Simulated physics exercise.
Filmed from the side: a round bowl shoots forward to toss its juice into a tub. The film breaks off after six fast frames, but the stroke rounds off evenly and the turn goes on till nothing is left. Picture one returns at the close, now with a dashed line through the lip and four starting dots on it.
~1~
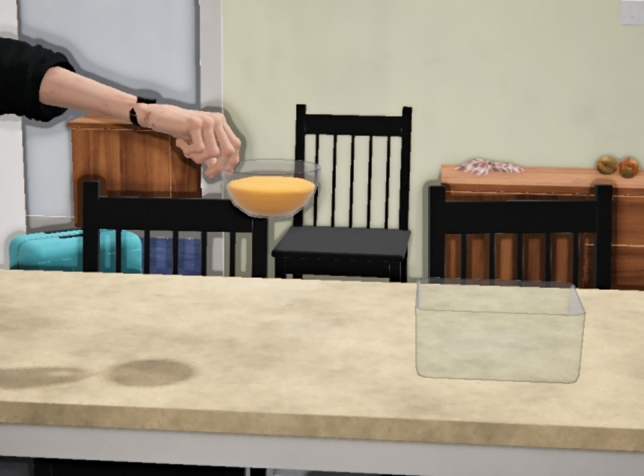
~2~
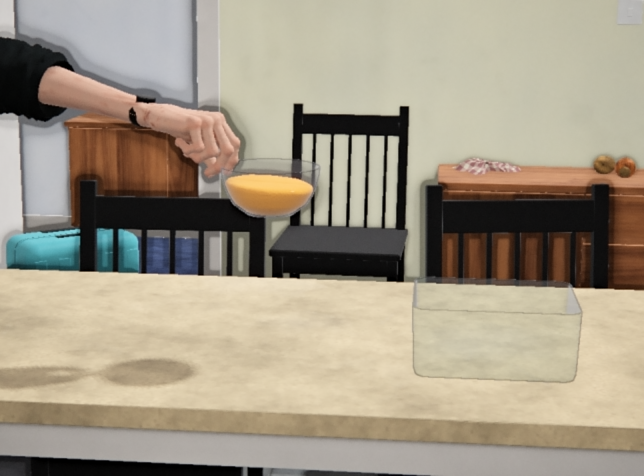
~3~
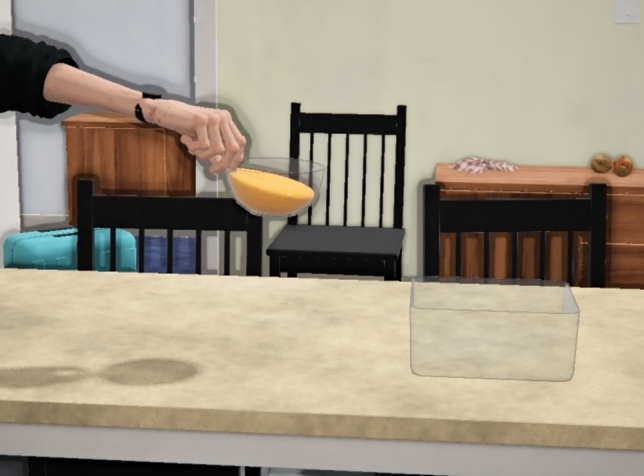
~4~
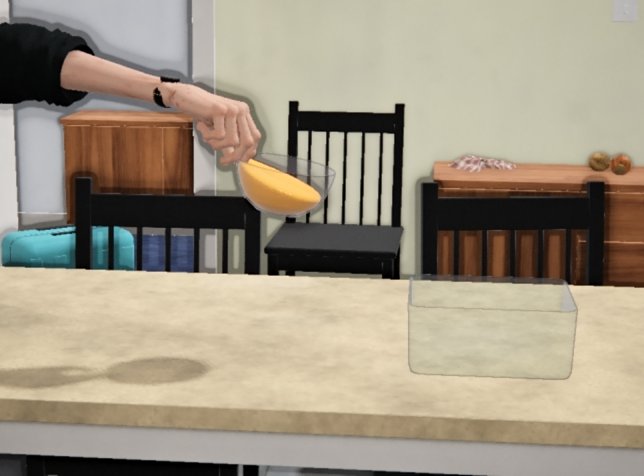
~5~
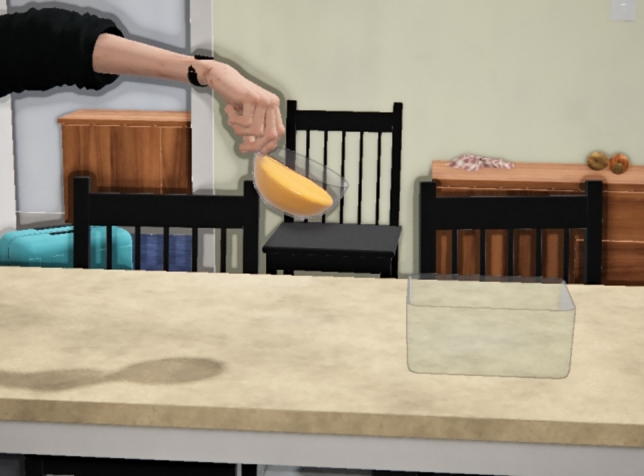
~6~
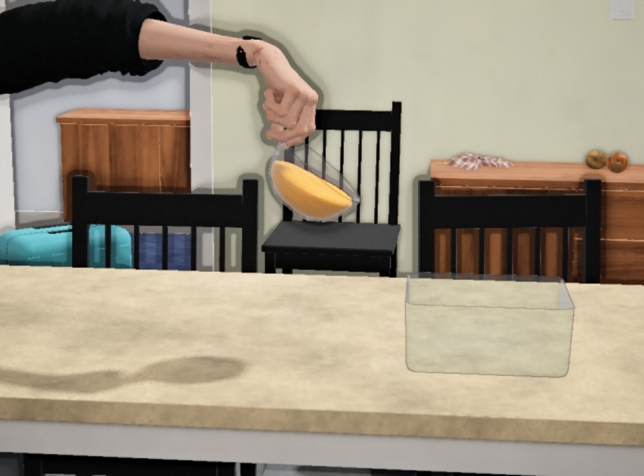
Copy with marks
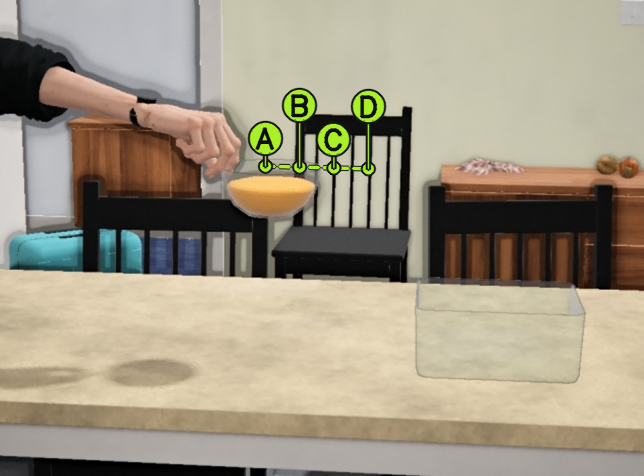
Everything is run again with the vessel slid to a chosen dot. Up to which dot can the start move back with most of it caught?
That is place B.
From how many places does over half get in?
Three of them.
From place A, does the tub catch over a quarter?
No.
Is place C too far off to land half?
No, that is safe.
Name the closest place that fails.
Place A.
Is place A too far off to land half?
Yes, it does.
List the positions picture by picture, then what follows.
Upright, lip at (319, 167); tub from (416, 376) to (579, 382); nothing has left yet.
Upright, lip at (318, 167); nothing has left yet.
Upright, lip at (323, 167); nothing has left yet.
Tipped about 9°, lip at (334, 173); nothing has left yet.
Tipped about 23°, lip at (347, 184); nothing has left yet.
Tipped about 40°, lip at (359, 199); nothing has left yet.
On the marked copy, A at (265, 166); B at (299, 167); C at (333, 167); D at (368, 168).
If A is chosen, about 11 % lands in the tub, 84 % falls short and 4 % goes beside or beyond.
If B is chosen, about 65 % lands in the tub, 23 % falls short and 12 % goes beside or beyond.
If C is chosen, about 77 % lands in the tub, 5 % falls short and 18 % goes beside or beyond.
If D is chosen, about 80 % lands in the tub, 6 % falls short and 15 % goes beside or beyond.
